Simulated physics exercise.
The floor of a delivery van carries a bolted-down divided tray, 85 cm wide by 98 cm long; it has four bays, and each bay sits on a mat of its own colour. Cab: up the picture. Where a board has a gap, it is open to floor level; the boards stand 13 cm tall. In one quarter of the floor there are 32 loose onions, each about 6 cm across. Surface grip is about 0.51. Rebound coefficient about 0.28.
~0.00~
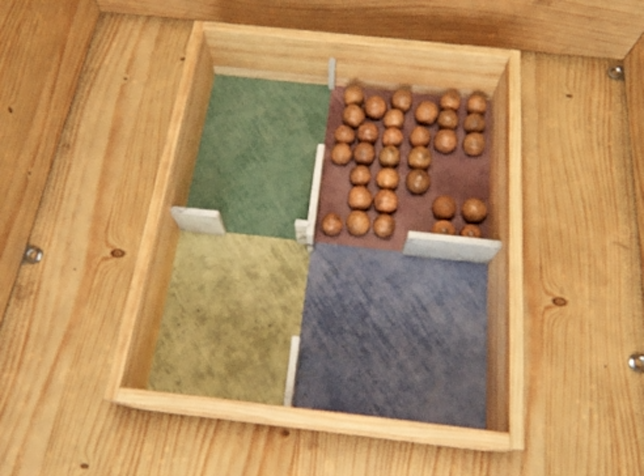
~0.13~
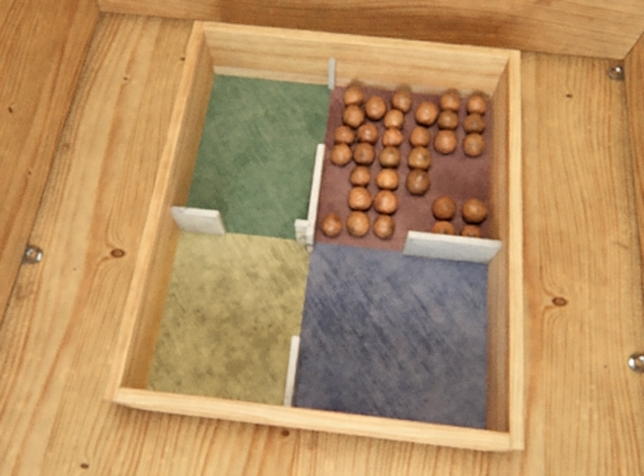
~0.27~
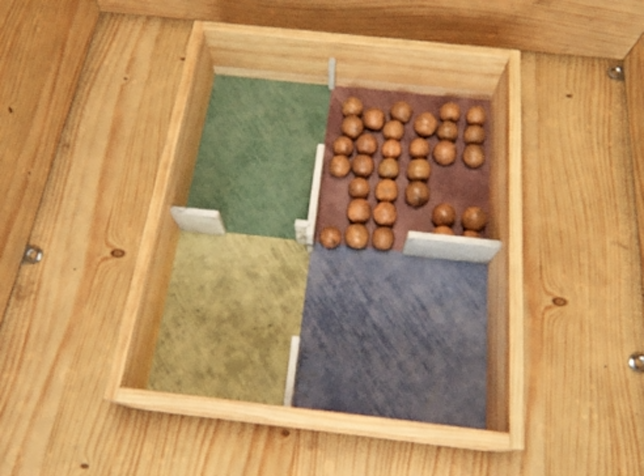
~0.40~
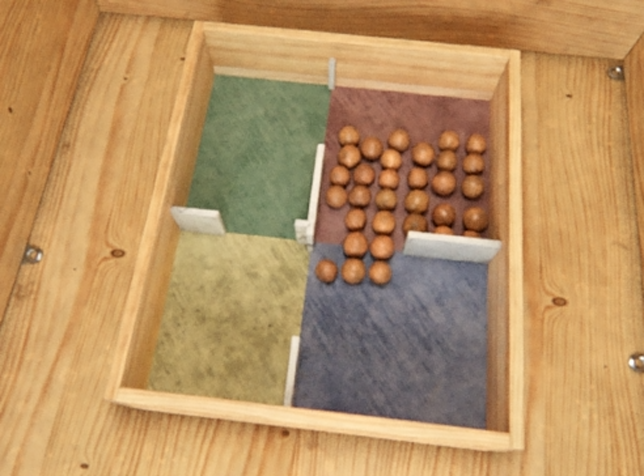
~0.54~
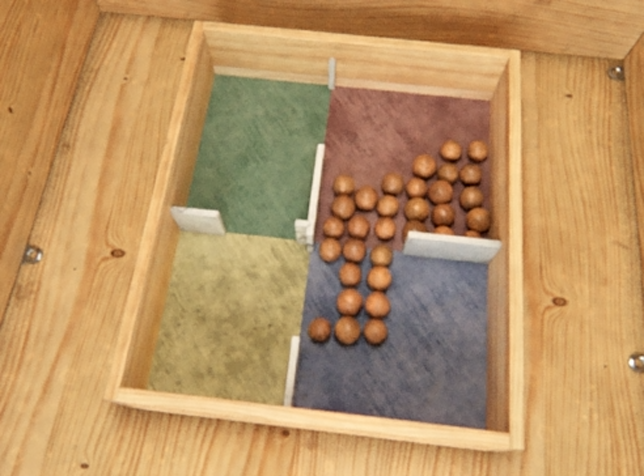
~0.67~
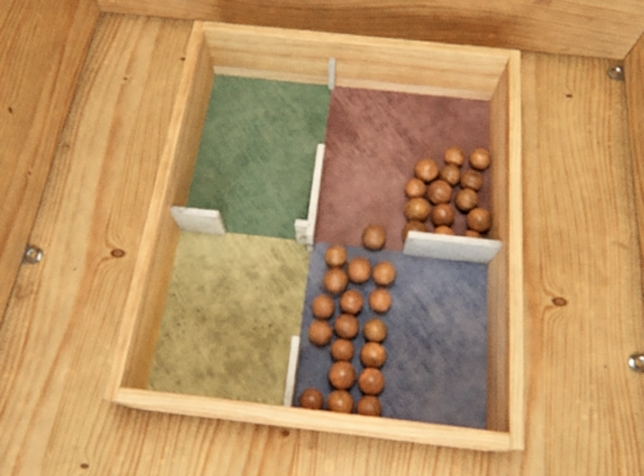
Small round brown balls sit grouped in the red bay at the upper right of a wooden tray divided into four coloured bays, barely shifting at first. They then slide down the picture together, and many pass through the gap into the blue bay, while the rest bunch behind the short white board.
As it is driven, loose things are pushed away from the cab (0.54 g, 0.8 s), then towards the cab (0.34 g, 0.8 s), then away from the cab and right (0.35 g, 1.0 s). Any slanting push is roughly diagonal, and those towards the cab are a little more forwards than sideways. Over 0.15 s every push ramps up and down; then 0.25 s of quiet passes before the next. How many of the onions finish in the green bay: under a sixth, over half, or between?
It comes to not even a sixth of the onions finishing in the green bay.
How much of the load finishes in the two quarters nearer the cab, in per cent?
Near enough 70 per cent, I'd say.
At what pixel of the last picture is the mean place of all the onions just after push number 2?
Mean location: Near (393, 159).
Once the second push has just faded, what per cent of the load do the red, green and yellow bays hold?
By that time it's red at 70 percent, green at 10 percent and yellow at 0 percent.
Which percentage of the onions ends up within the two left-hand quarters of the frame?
Near enough 10 per cent, I'd say.
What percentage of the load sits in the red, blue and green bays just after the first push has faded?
At that point the split is red 40, blue 50, green 0 per cent.
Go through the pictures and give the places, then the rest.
The first picture shows middle of the blue mat (395, 336); middle of the green mat (259, 151); middle of the red mat (407, 166); middle of the yellow mat (230, 317); 32 in the red bay; the onion farthest behind, in the direction of the first push, is at (450, 103).
In the second picture, 32 in the red bay; the onion farthest behind, in the direction of the first push, is at (450, 103).
In the third picture, 32 in the red bay; the onion farthest behind, in the direction of the first push, is at (450, 113).
In the fourth picture, 27 in the red bay and 5 in the blue bay; the onion farthest behind, in the direction of the first push, is at (449, 142).
In the fifth picture, 22 in the red bay and 10 in the blue bay; the onion farthest behind, in the direction of the first push, is at (478, 151).
In the sixth picture, 15 in the red bay and 17 in the blue bay; the onion farthest behind, in the direction of the first push, is at (480, 159).
After push 1 (1.04 s), 14 in the red bay, 16 in the blue bay and 2 in the yellow bay.
After push 2 (2.09 s), 23 in the red bay, 6 in the blue bay, 2 in the green bay and 1 in the yellow bay.
After push 3 (3.34 s), 20 in the red bay, 10 in the blue bay, 1 in the green bay and 1 in the yellow bay.
Outcome (at 4.40 s), 20 in the red bay, 10 in the blue bay, 1 in the green bay and 1 in the yellow bay. Asked share, 1 of 32, 3 per cent.
